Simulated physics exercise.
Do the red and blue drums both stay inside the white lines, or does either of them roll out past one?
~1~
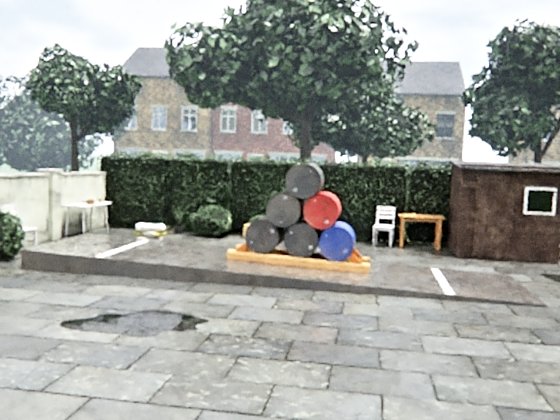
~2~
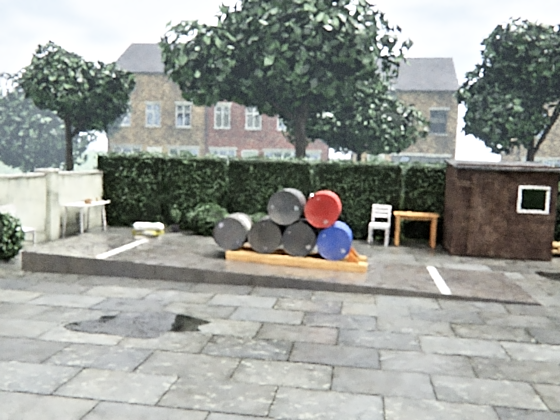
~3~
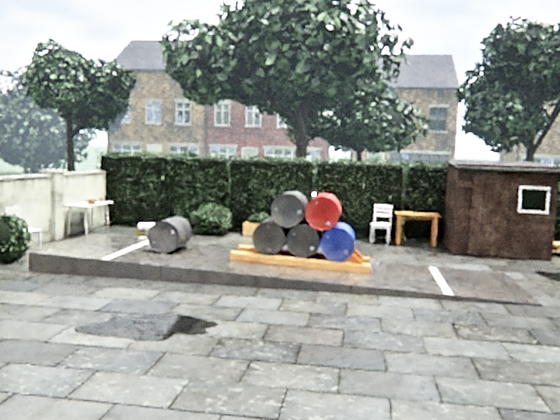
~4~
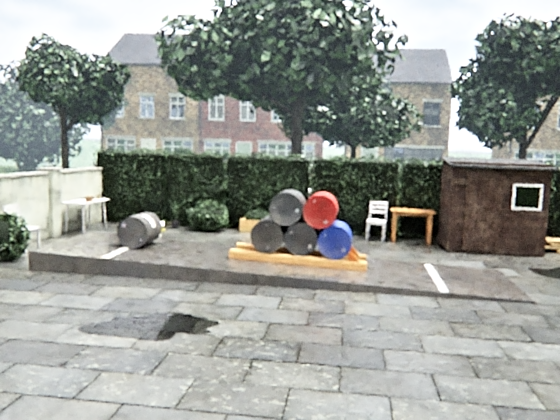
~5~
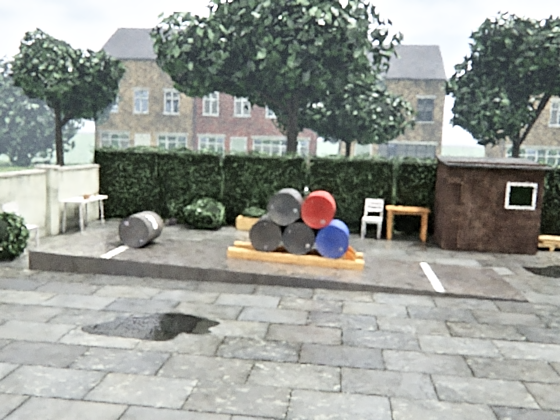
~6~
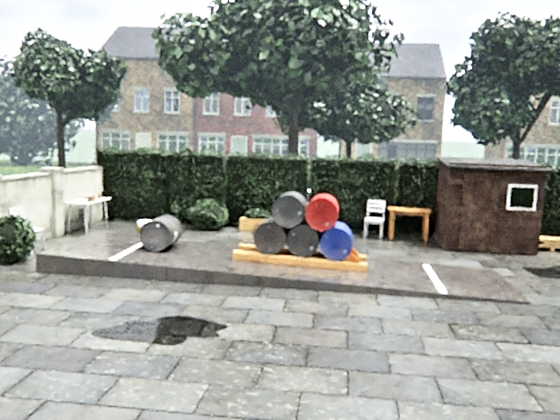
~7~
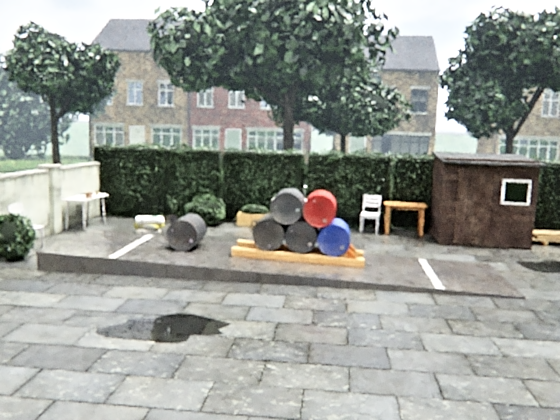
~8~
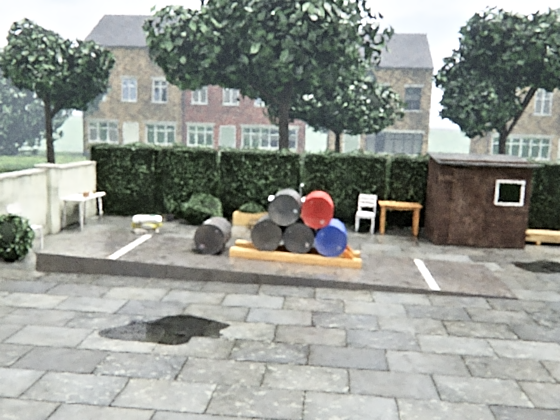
Both stay inside the lines. The red drum remains up on the others and the blue one remains on the bearers, so neither gets past a white line.
